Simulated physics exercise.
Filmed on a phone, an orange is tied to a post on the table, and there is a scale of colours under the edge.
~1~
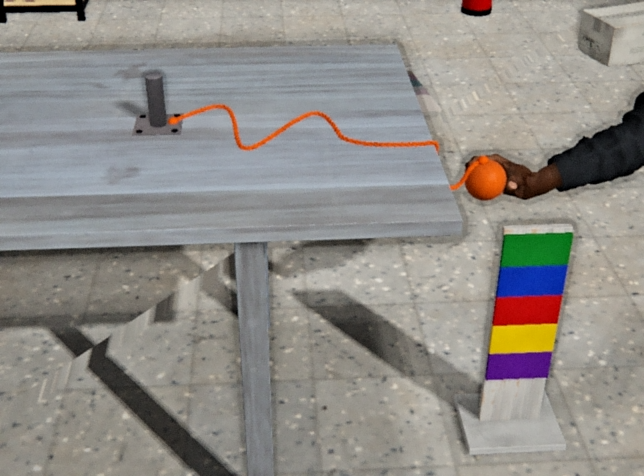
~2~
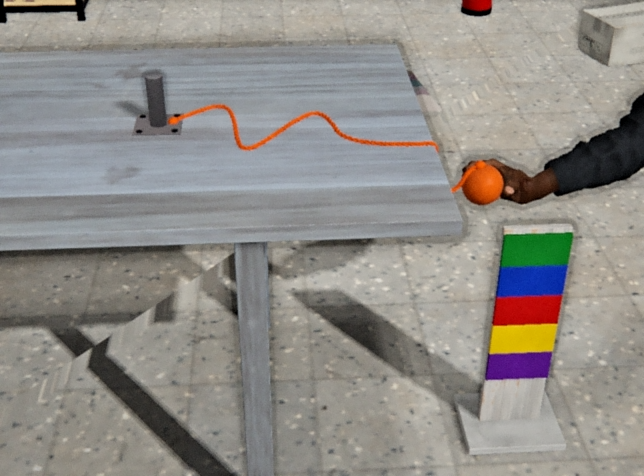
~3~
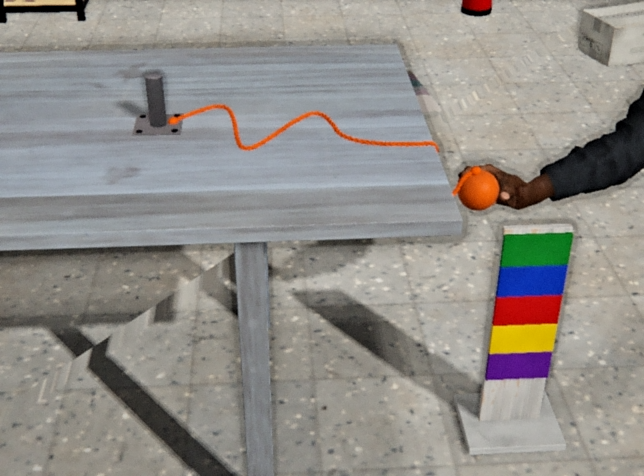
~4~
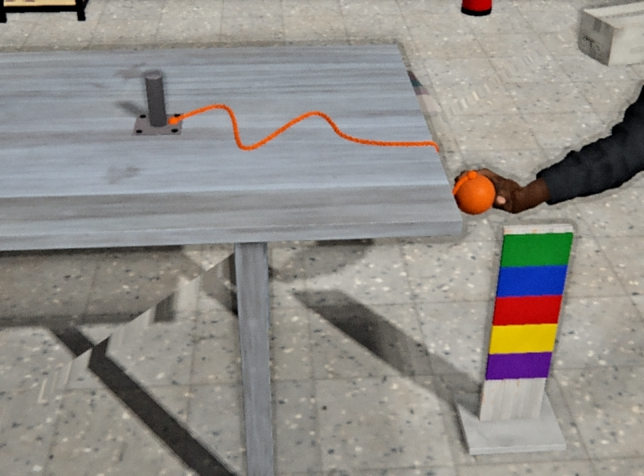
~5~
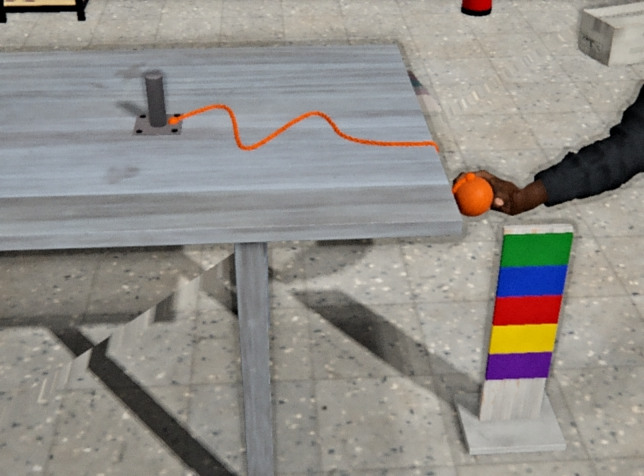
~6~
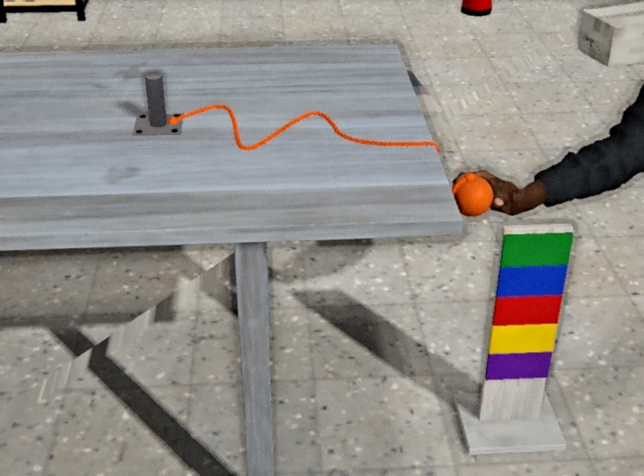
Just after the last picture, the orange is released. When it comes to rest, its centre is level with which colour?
The purple one.
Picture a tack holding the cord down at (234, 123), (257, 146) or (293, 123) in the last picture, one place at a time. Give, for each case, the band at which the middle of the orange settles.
Answer: Yellow, red and blue, in that order.
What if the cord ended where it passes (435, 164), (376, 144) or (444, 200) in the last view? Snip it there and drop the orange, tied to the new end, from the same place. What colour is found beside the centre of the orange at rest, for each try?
Taking them in turn: Red; green; yellow.
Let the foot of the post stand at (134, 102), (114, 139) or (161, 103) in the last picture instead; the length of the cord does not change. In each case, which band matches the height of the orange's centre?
Yellow; yellow; purple.
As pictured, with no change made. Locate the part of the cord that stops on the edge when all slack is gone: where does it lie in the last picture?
That point sits at about (307, 116).
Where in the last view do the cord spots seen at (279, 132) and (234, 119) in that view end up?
The first lands at (387, 130), while the second lands at (268, 126).
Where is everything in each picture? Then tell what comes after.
The first frame shows orange (485, 180); green (537, 251); blue (532, 282); red (528, 312); yellow (523, 340); purple (519, 367).
The second frame shows orange (482, 185); cord through (210, 108) (237, 139) (290, 124) (345, 137) (434, 149).
The third frame shows orange (478, 190).
The fourth frame shows orange (474, 194); cord through (210, 108) (237, 139) (290, 124) (345, 137) (434, 149).
The fifth frame shows orange (472, 196).
The sixth frame shows orange (472, 196); cord through (210, 108) (237, 139) (290, 124) (345, 137) (434, 149).
A little later, orange near (390, 363); level with purple.
Next, orange near (420, 364); level with purple.
When it is over, orange near (408, 364); level with purple. Its middle rests at the purple band.
